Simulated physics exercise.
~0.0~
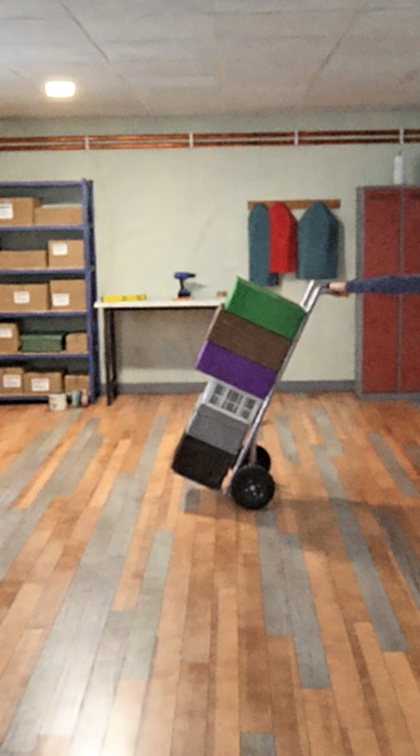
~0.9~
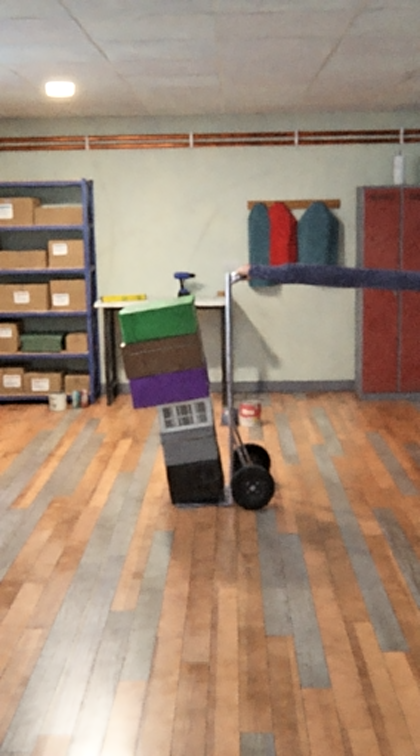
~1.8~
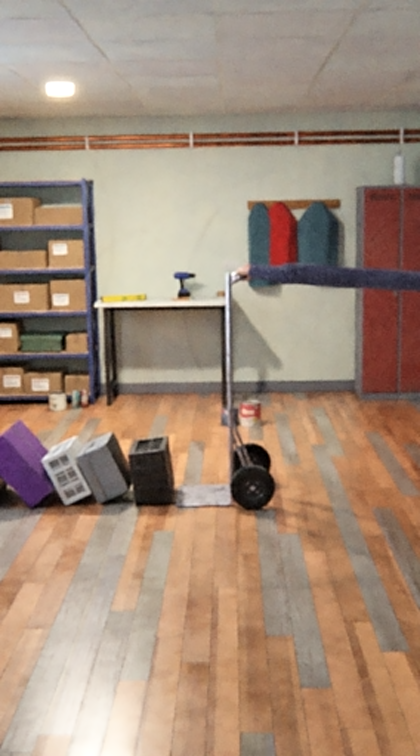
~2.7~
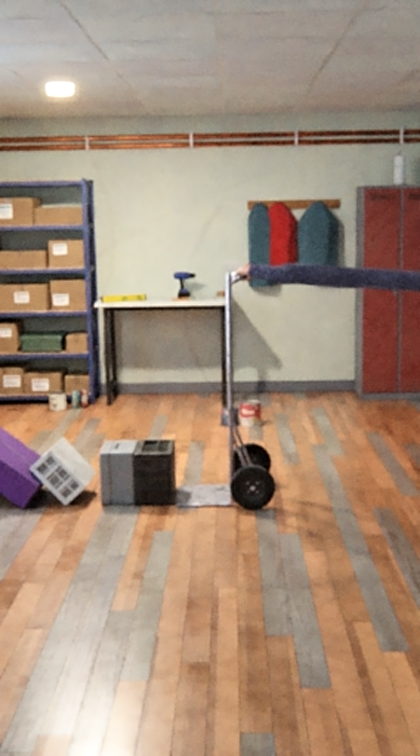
In this clip, a hand tips a loaded hand truck upright in a workshop, and its leaning stack of boxes and crates topples left onto the floor, leaving the purple box, white crate, grey toolbox and black crate lying beside the emptied truck, the green and brown ones out of view.
